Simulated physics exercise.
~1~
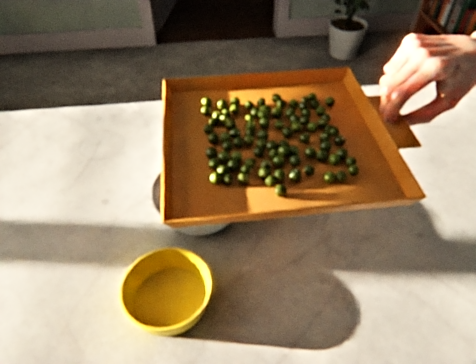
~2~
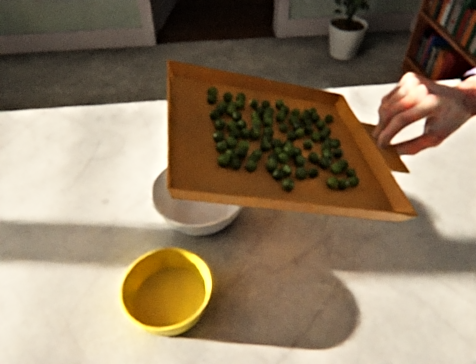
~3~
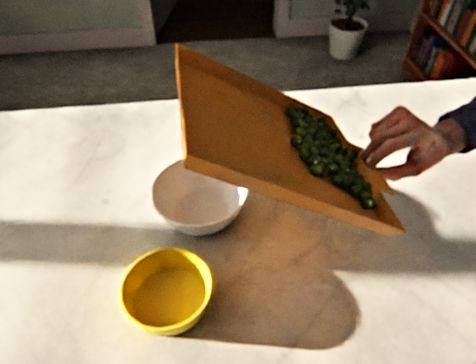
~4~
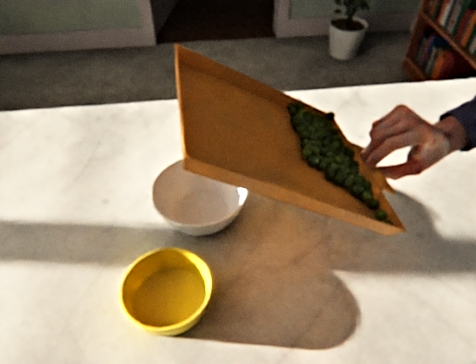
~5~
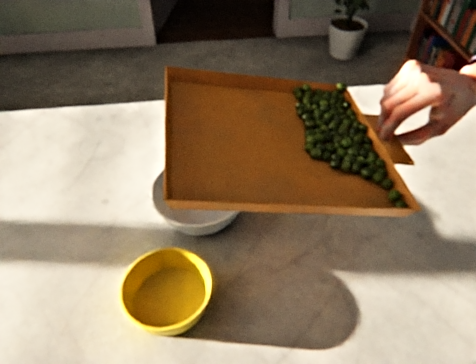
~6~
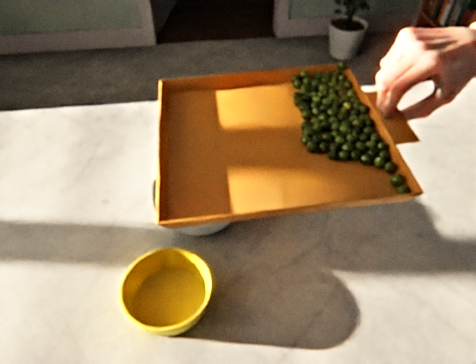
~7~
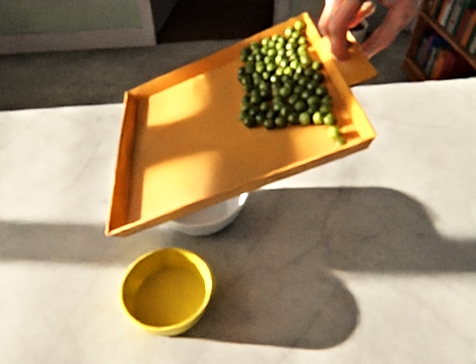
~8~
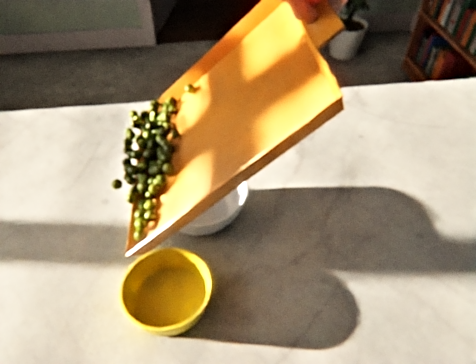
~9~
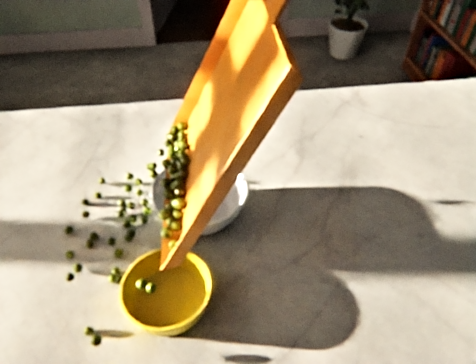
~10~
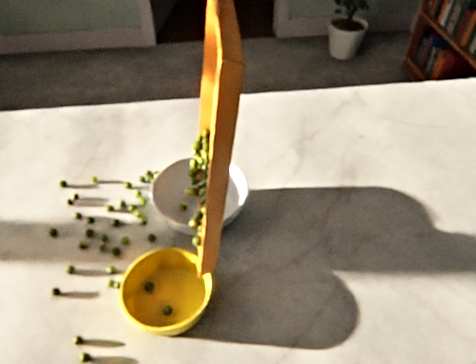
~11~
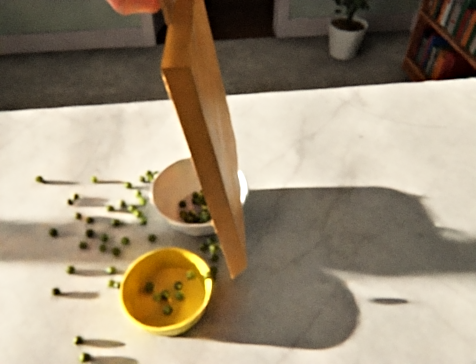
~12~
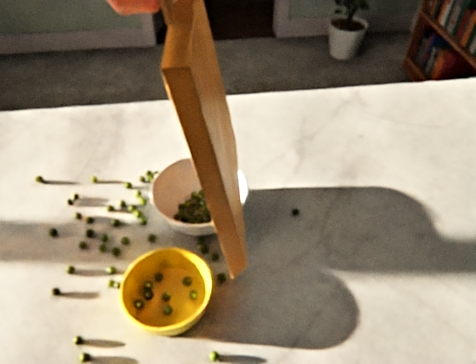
The clip opens on a hand holding a wooden tray scattered with small green olives above a pale table, where a white bowl and a yellow dish sit. The tray tips down to the right, and the olives roll into a heap by the hand. After a brief pause it levels out again, the heap staying at the right side. Then it shifts left and upwards and tilts steeply left, sending the olives across it and over the edge. About half end up scattered on the table, many rest in the white bowl, and a few lie in the yellow dish beneath the emptied, upended tray.
